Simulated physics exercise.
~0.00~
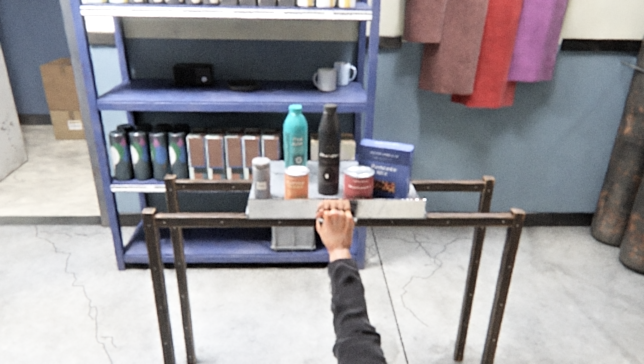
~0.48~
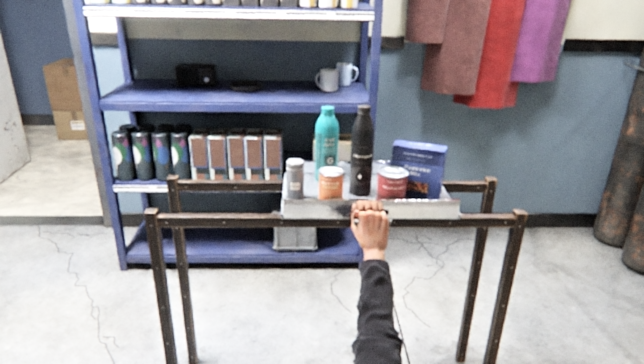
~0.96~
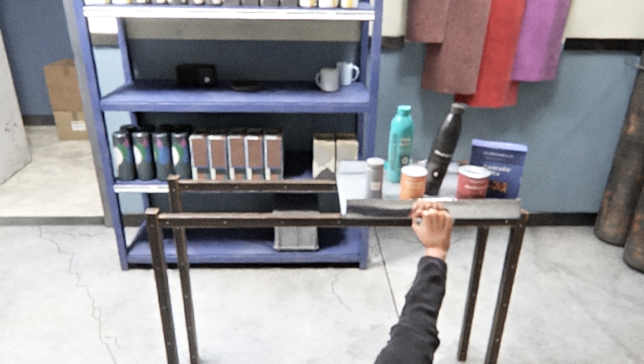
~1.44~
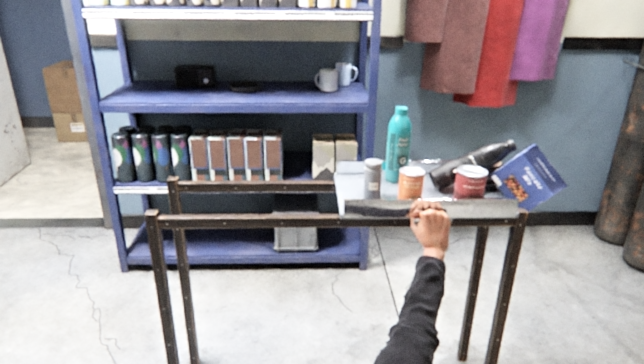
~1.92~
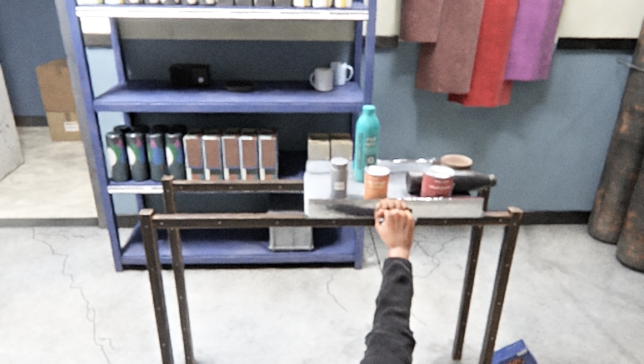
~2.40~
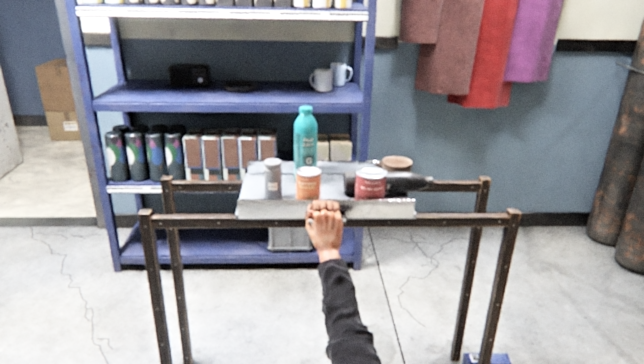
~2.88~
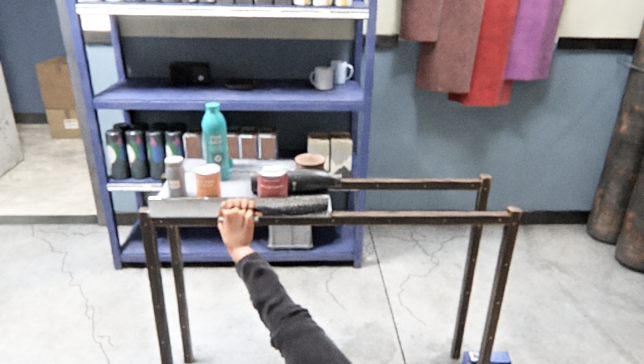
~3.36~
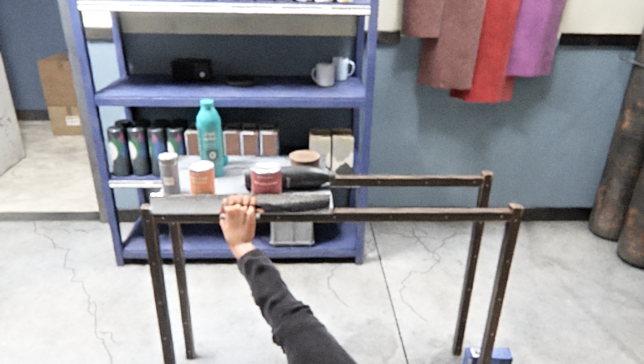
In a storeroom, a hand slid a tray of bottles, tins and other items right along a metal frame; the black bottle toppled onto the tray and the blue packet fell to the floor before the hand moved the tray left, the turquoise bottle still standing.
